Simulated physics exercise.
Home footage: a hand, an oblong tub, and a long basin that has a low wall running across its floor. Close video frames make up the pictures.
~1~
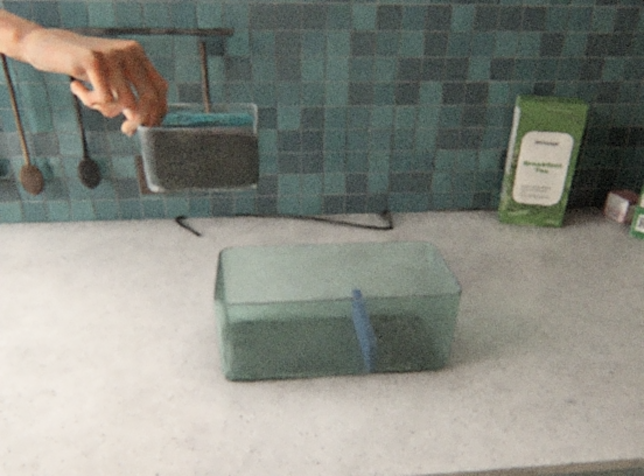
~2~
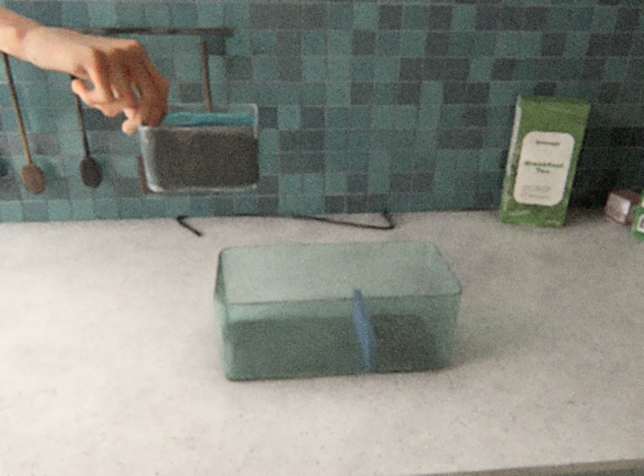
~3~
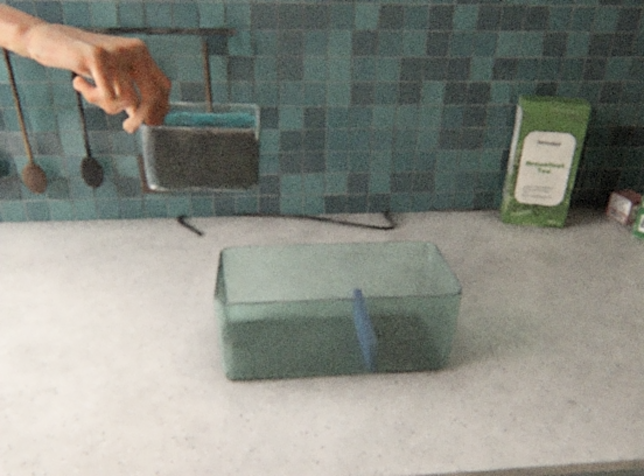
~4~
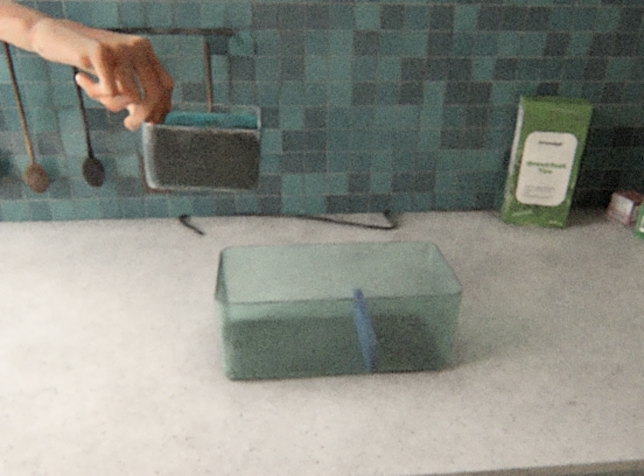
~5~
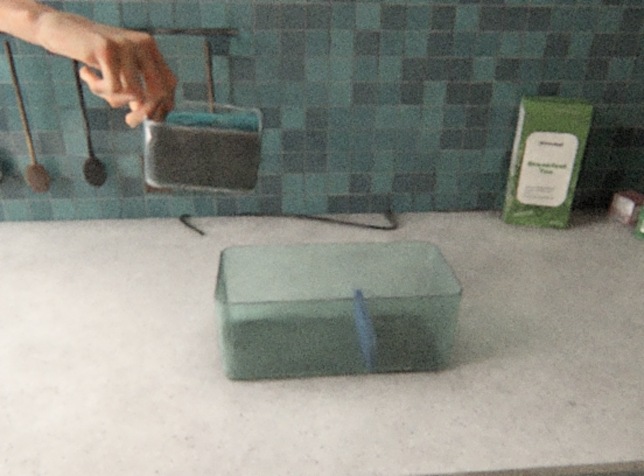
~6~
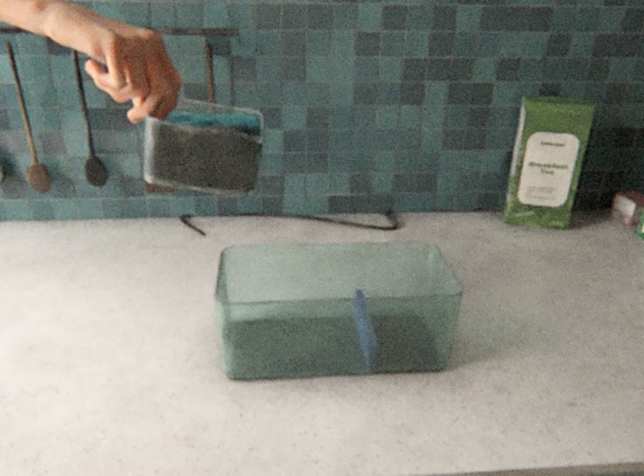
A hand held a small clear tub of dark contents above a long, greenish see-through basin with a blue divider, kept it level at first, then slowly tilted it slightly down to the right.
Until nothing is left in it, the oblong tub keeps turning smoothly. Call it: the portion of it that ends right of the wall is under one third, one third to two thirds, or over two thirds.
Under one third.
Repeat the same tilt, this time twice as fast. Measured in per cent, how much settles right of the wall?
It comes to around 10 per cent.
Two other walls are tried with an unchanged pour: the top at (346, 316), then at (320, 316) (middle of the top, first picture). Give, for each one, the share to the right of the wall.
15 % and 65 %, roughly.
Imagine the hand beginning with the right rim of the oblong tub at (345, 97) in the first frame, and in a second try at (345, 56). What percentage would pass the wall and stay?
First some 75, then 70 per cent.
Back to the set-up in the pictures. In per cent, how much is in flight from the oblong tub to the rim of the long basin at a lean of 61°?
Somewhere around 30 per cent of it.
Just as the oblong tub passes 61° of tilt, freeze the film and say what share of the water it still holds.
I'd put it near 60 %.
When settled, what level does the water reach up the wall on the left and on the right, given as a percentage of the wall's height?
60 left, 10 right, give or take.
A moment on, the oblong tub is tipped part way and 58 per cent is still to pour, 11 is left of the wall and 0 right of it.
Next, the oblong tub is tipped on its side and 13 per cent is still to pour, 73 is left of the wall and 3 right of it.
Then the oblong tub is tipped right over and 1 per cent is still to pour, 90 is left of the wall and 5 right of it.
Later the oblong tub is tipped right over and 0 per cent is still to pour, 93 is left of the wall and 5 right of it.
In the end 93 per cent lies left of the wall, 6 right of it and 1 outside.
